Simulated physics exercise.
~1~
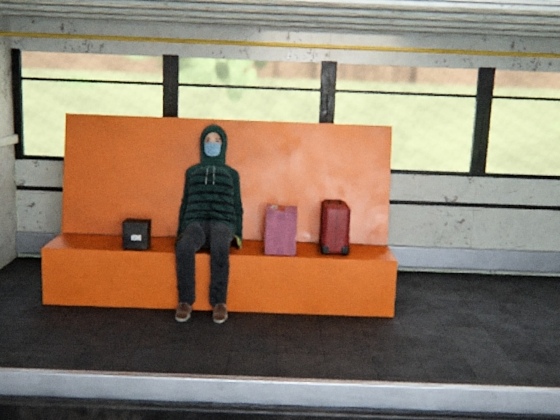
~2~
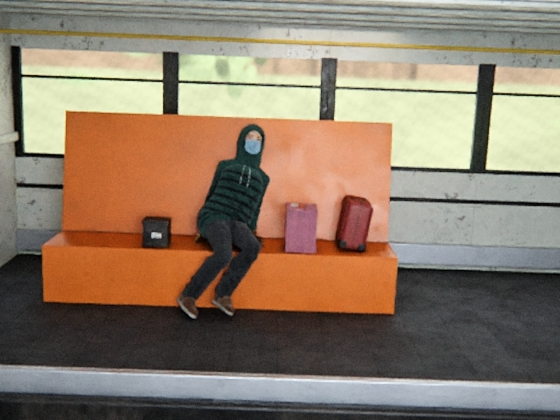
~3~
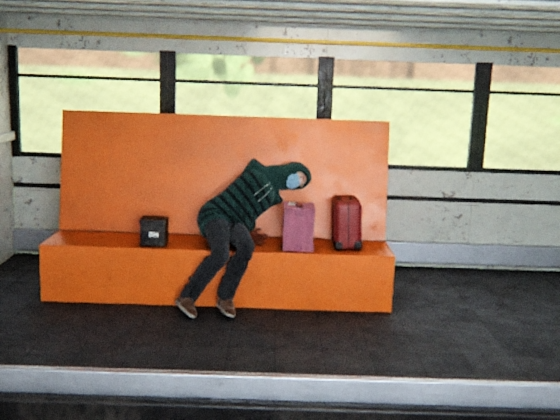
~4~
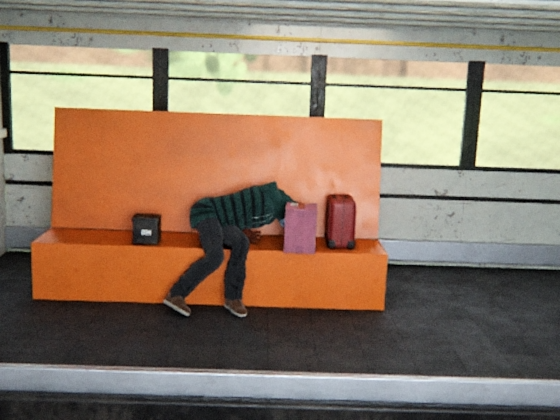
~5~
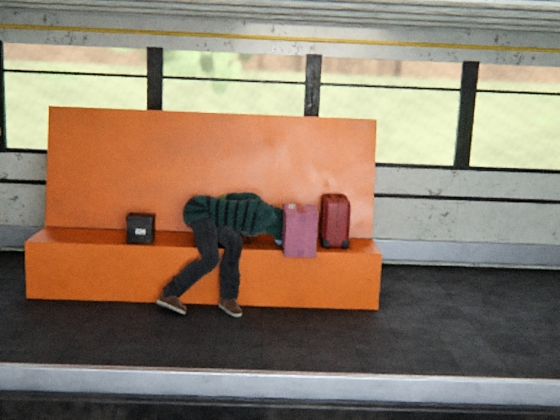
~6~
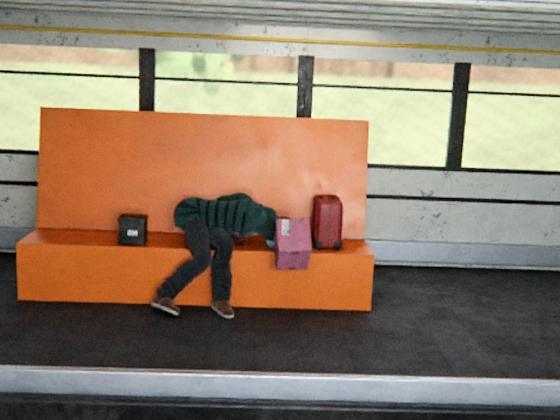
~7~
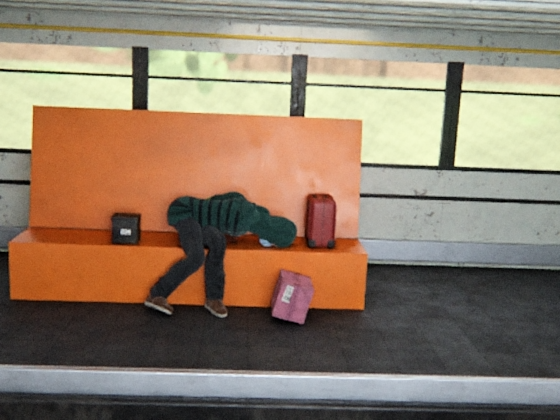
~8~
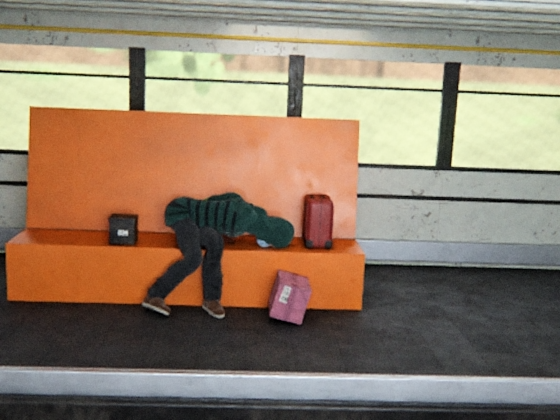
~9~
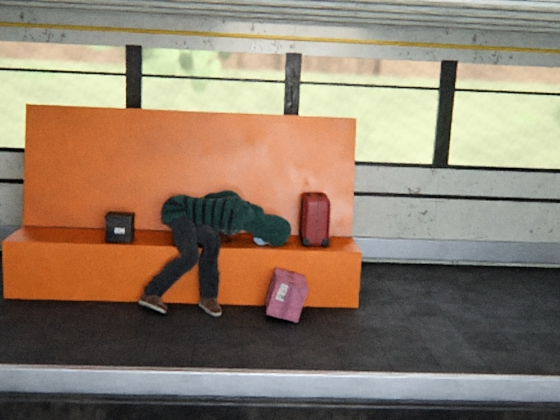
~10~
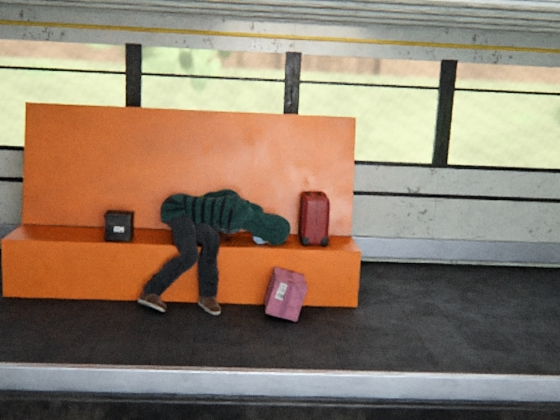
Inside a train-like carriage with pale windows, seen from the front, a long orange bench stands on a dark floor. A masked person in a green hooded jacket and dark trousers sits on it, with a small black box to the left and a pink case and a red case to the right. The person tips rightward as the things shift and the red case briefly leans, then rights itself. The limp body folds sideways onto the seat against the pink case, which leans and drops off the front edge. It rests tilted on the floor, while the person stays slumped and the red case and black box remain on the bench.
